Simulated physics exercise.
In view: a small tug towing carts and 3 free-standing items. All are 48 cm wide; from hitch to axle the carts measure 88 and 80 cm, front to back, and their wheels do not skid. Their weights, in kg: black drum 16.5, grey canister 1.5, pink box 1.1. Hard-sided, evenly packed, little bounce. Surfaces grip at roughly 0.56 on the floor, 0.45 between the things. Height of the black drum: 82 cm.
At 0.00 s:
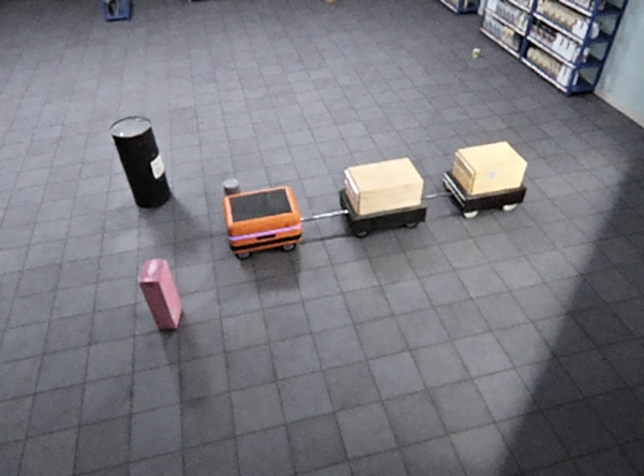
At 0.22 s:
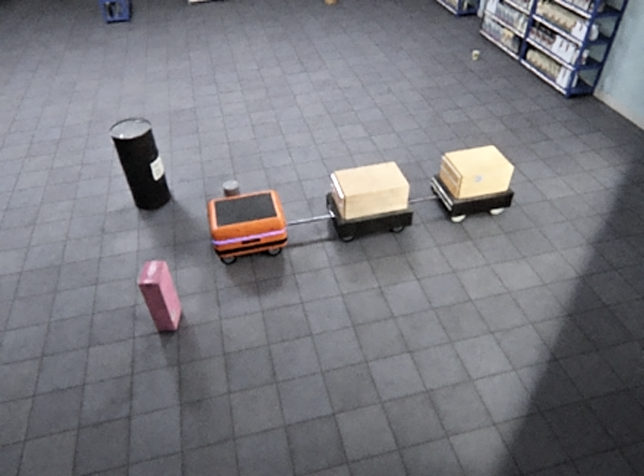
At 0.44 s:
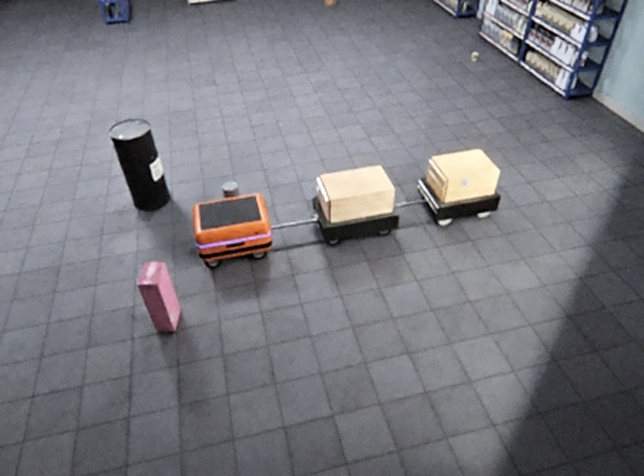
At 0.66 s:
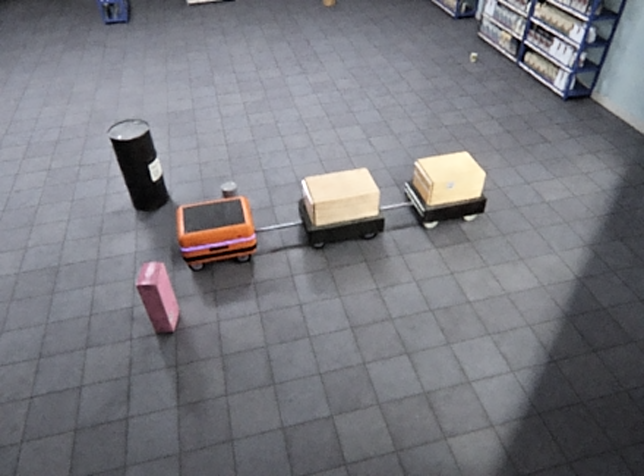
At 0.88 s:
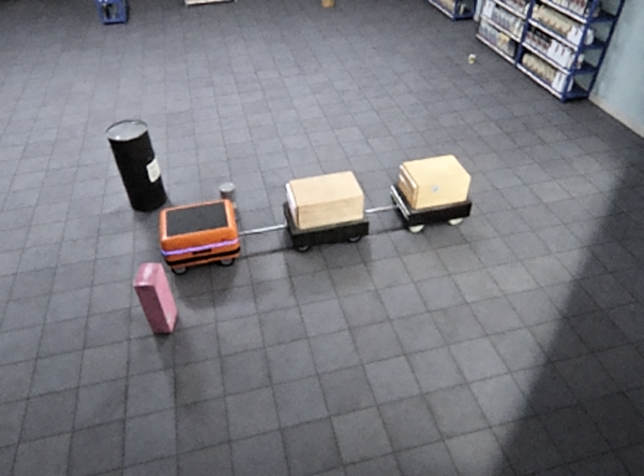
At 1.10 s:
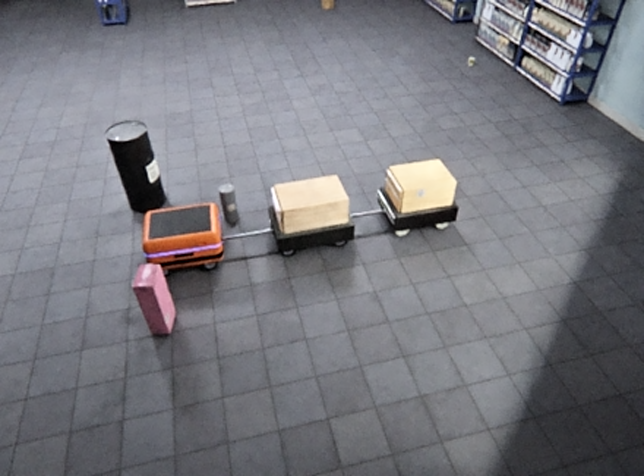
An orange tug with a dark top tows two black carts, each carrying a pale box, slowly leftward across a dark tiled floor, seen from above by a nearly still camera. A black drum and a pink box stand at left, a small grey canister behind the tug, and shelves at upper right. The linked train rolls steadily between drum and pink box, gradually uncovering the canister.
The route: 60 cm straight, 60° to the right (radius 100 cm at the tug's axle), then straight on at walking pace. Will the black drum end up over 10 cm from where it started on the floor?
The black drum ends elsewhere.
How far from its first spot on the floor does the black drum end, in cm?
About 36 cm.
After 3.20 s, tug has run 186 cm.
After 5.30 s, tug has run 307 cm; black drum moved 21 cm near (139, 156); grey canister moved 6 cm.
In the end (8.1 s), not toppled but over 10 cm from the start, black drum; the other 2 under 10 cm from the start. At the end, from the last picture's camera, black drum near (138, 149).
